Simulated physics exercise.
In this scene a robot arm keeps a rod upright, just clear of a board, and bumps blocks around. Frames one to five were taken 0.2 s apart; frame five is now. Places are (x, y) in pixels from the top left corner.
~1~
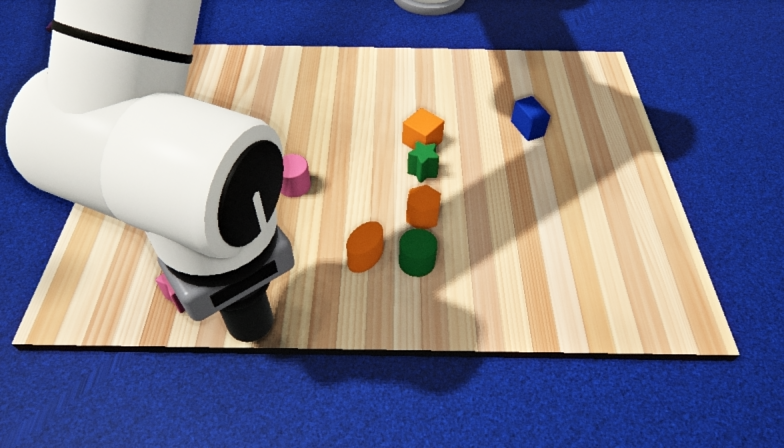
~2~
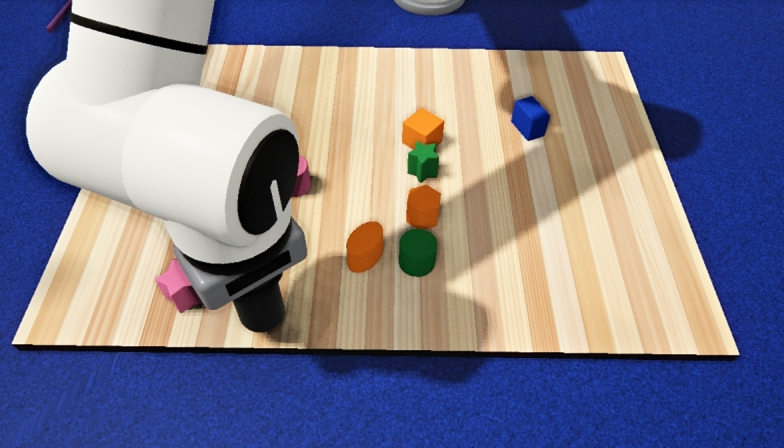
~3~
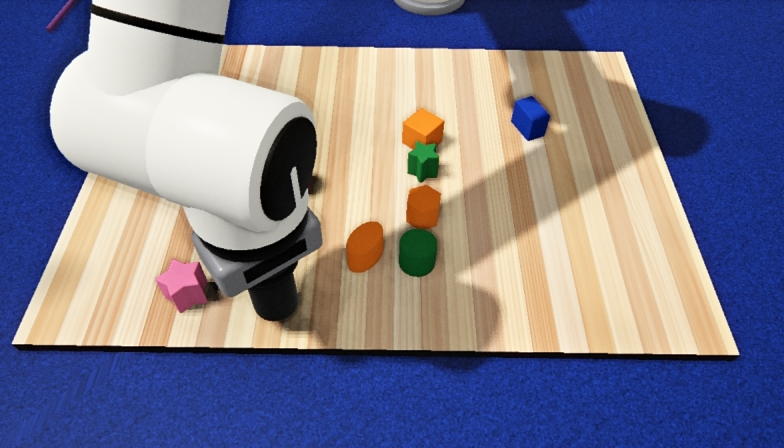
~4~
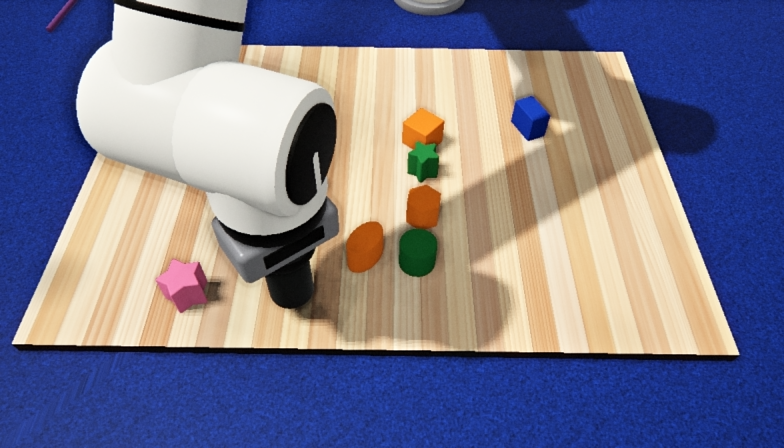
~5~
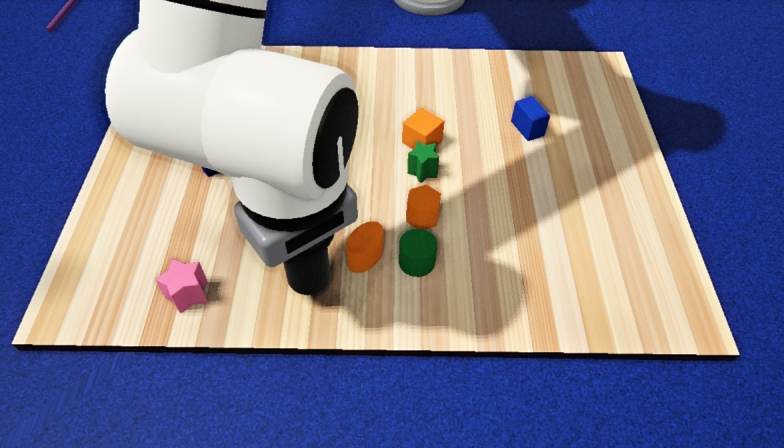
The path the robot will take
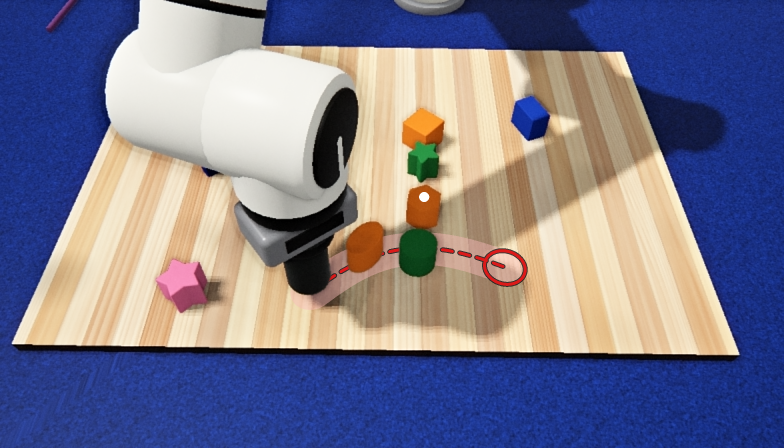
A white robot arm with a black rod slid steadily right and slightly away across a striped wooden board, uncovering a pink star and nearing an orange oval block, while the colorful blocks stayed still.
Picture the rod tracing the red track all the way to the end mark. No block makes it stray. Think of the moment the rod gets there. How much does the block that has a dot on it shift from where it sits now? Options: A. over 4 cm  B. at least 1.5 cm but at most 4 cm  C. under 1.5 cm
Answer: B.
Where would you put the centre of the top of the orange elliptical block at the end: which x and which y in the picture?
The orange elliptical block ends near (417, 202).
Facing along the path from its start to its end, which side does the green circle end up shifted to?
It goes toward the right-hand side.
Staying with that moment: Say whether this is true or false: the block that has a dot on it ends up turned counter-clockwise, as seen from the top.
False
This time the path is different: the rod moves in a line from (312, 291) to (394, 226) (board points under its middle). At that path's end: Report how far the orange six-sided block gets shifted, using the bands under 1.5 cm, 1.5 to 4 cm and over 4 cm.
Travel: 1.5-4 cm.
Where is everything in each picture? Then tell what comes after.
Rod tip (251, 323); block tops, orange elliptical block (365, 237); green circle (419, 242); orange six-sided block (424, 197), in the first picture.
Rod (263, 314); blocks unchanged, in the second picture.
Rod (277, 303); blocks unchanged, in the third picture.
Rod (292, 291); blocks unchanged, in the fourth picture.
Rod (309, 278); orange elliptical block (365, 237); green circle (419, 242); orange six-sided block (424, 197), in the fifth picture.
Path on the board, from (312, 291) by way of (371, 257) and (438, 249) to (505, 267); the dot is on the orange six-sided block.
The first path, step by step. One third of the way, rod (372, 243); orange elliptical block (398, 212), turned 30° anticlockwise.
Two thirds of the way, rod (440, 235); orange elliptical block (417, 202), turned 120° anticlockwise; green circle (472, 251); orange six-sided block (433, 182), turned 50° clockwise.
At the end, rod (509, 254); orange elliptical block (417, 202), turned 120° anticlockwise; green circle (524, 282); orange six-sided block (433, 182), turned 50° clockwise.
